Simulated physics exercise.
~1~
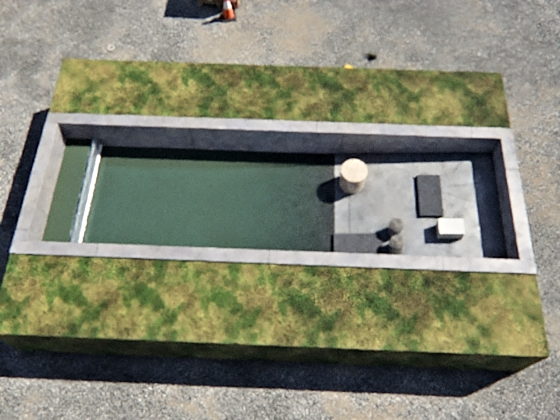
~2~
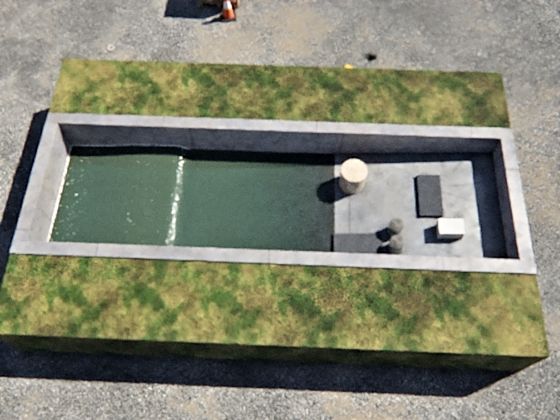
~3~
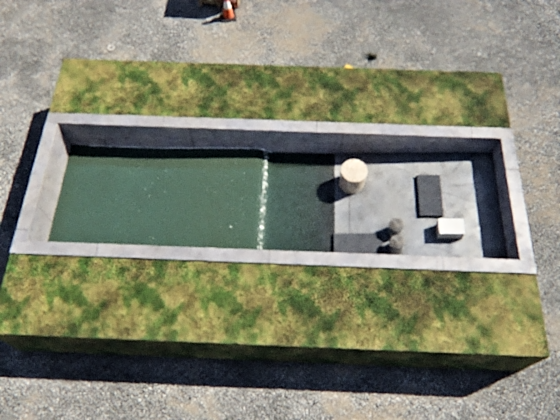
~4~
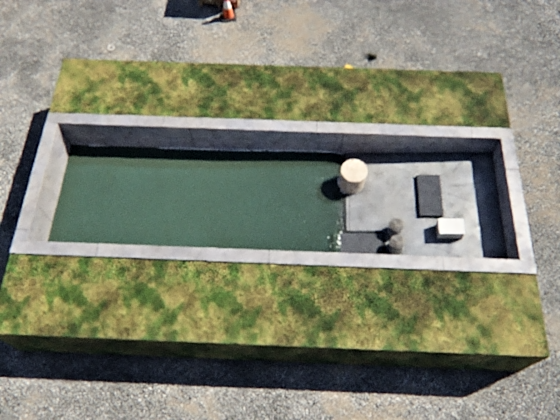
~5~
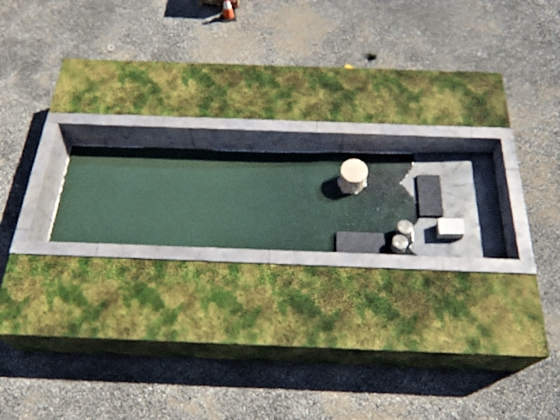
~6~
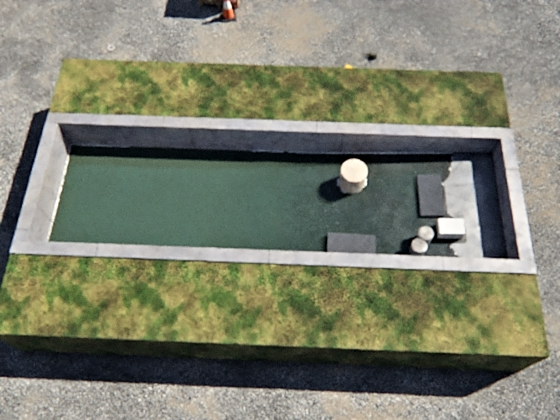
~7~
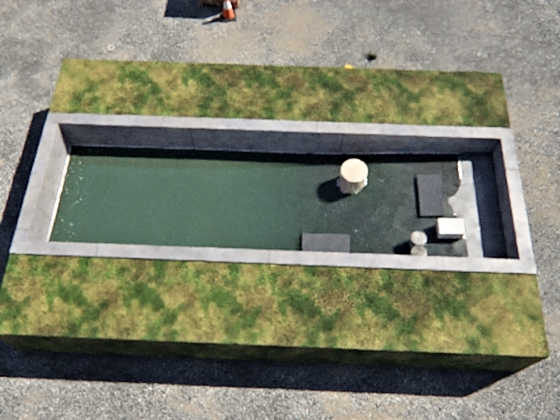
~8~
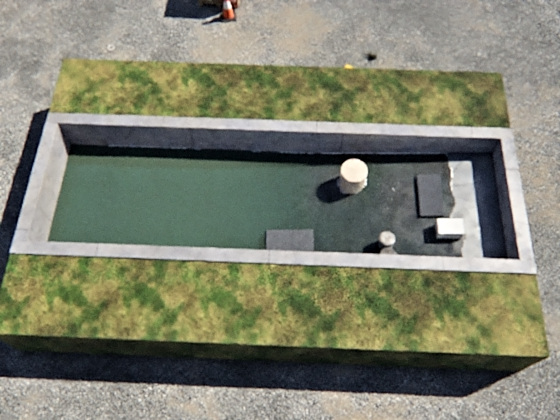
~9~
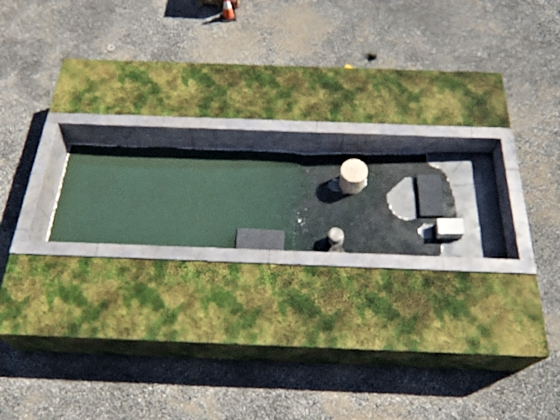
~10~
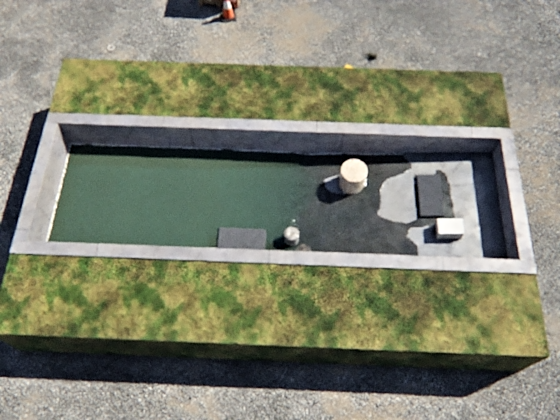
A long concrete basin sends a wave right over loose objects, then some drift back left.
